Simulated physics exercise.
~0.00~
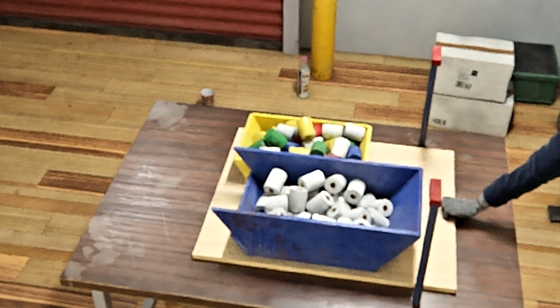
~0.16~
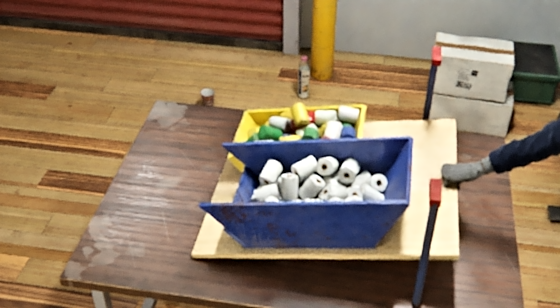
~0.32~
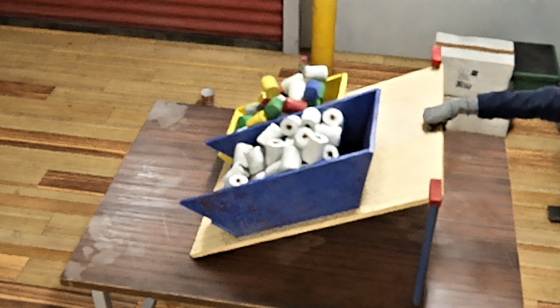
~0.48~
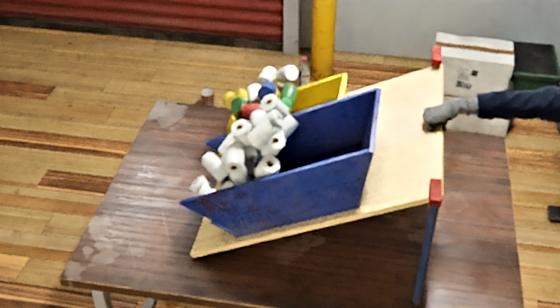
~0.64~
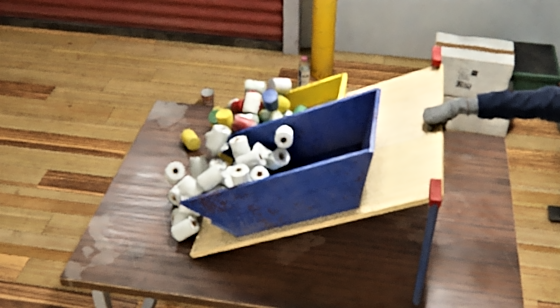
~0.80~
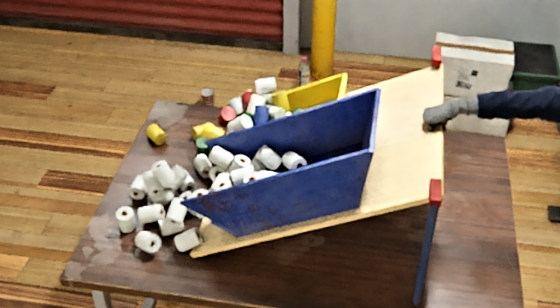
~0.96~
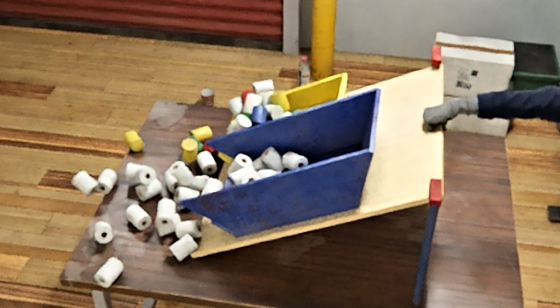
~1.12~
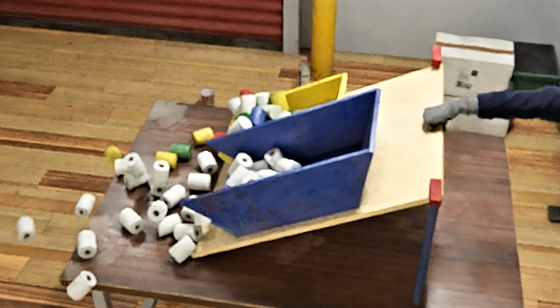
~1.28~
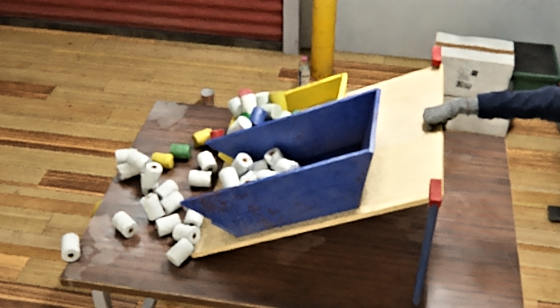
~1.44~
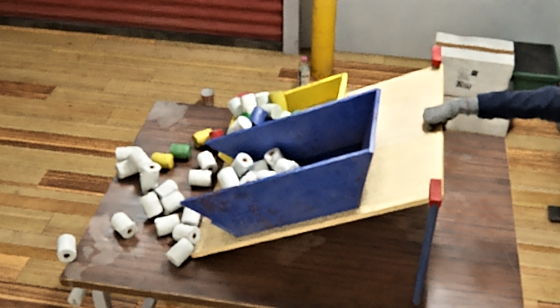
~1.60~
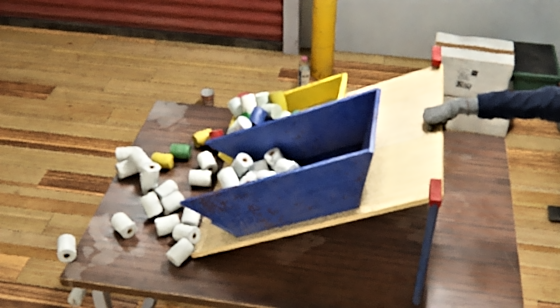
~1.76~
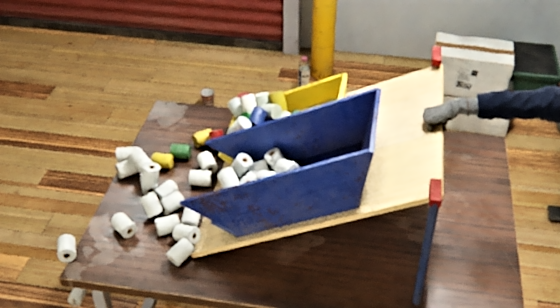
A gloved hand at the right grips the end of a pale wooden board on a brown table, seen from above in a room with plank flooring. Fixed to the board are a blue tray heaped with white rolls and, behind it, a yellow tray of mixed coloured and white pieces. The hand lifts the right end steeply, and both loads slide left and pour over the low ends onto the table. Several pieces roll on, some dropping off the left edge. The board stays tilted in the hand's grip, with scattered pieces at rest and some still in the trays.
